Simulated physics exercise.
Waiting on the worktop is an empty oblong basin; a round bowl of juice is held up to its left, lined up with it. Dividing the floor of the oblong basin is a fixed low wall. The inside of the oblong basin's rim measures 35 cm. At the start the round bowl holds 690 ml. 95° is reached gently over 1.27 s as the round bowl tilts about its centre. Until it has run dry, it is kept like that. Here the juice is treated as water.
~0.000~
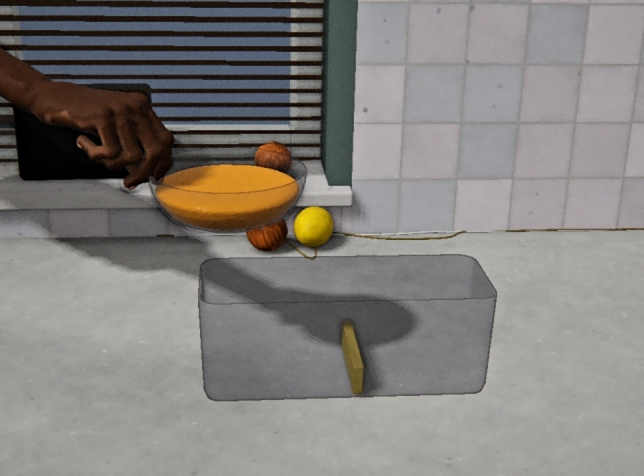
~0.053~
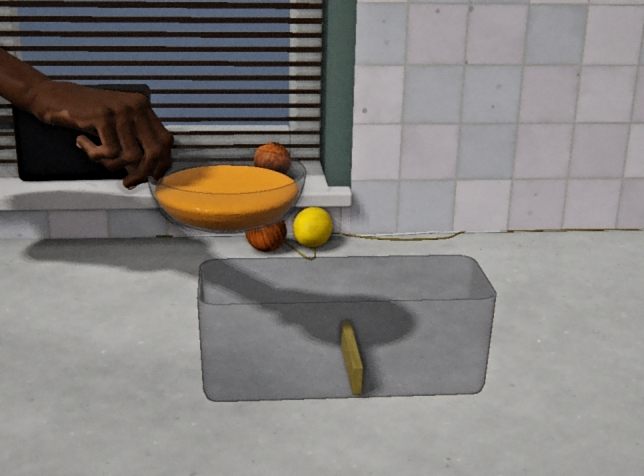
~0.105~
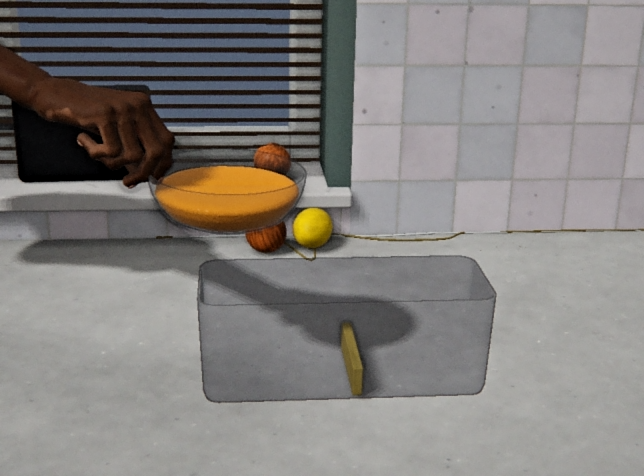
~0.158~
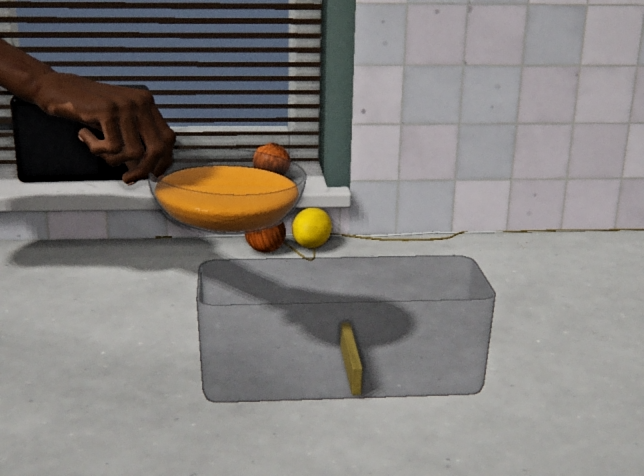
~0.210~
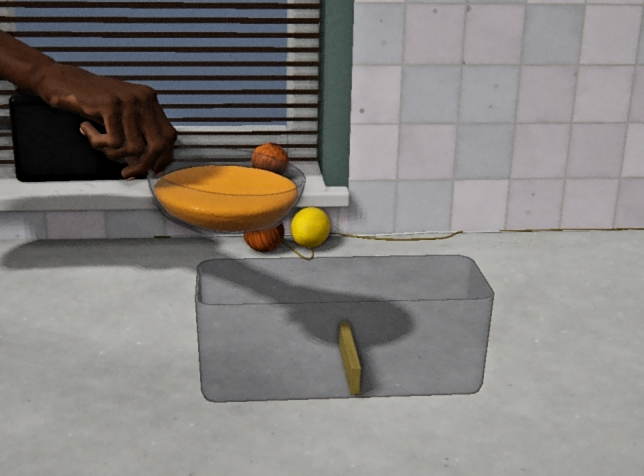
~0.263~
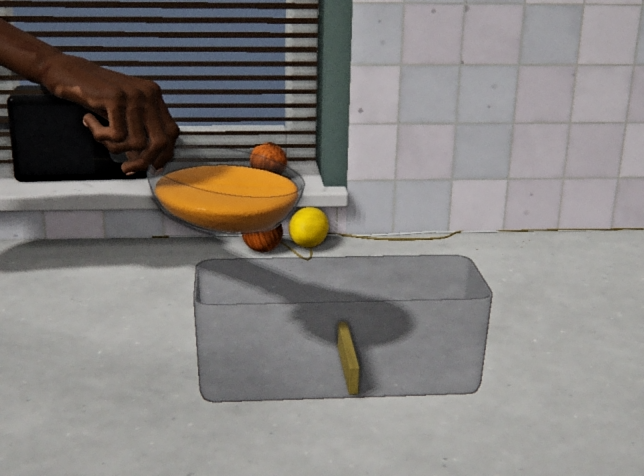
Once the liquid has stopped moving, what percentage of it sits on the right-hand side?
About 42 per cent.
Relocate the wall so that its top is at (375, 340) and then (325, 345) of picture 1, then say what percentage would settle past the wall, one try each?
In order, 5 and 70 per cent.
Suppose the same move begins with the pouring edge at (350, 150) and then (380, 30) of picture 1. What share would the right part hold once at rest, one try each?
75 then 85 %.
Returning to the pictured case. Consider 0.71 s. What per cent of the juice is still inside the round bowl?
Some 44 per cent.
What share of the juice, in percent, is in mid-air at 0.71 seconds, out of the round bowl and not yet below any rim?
I'd put it at about 32 percent.
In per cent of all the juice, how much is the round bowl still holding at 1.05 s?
I'd estimate some 3 per cent.
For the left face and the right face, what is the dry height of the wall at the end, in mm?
Left side: Around 20 mm. Right side: Around 22 mm.
By 0.71 s the tilt is 57° and 44 per cent is still to pour, 13 is left of the wall and 12 right of it.
By 1.05 s the tilt is 88° and 3 per cent is still to pour, 52 is left of the wall and 41 right of it.
By 1.39 s the tilt is 95° and 0 per cent is still to pour, 58 is left of the wall and 42 right of it.
By 1.77 s the tilt is 95° and 0 per cent is still to pour, 58 is left of the wall and 42 right of it.
At rest 58 per cent lies left of the wall, 42 right of it and 1 outside.
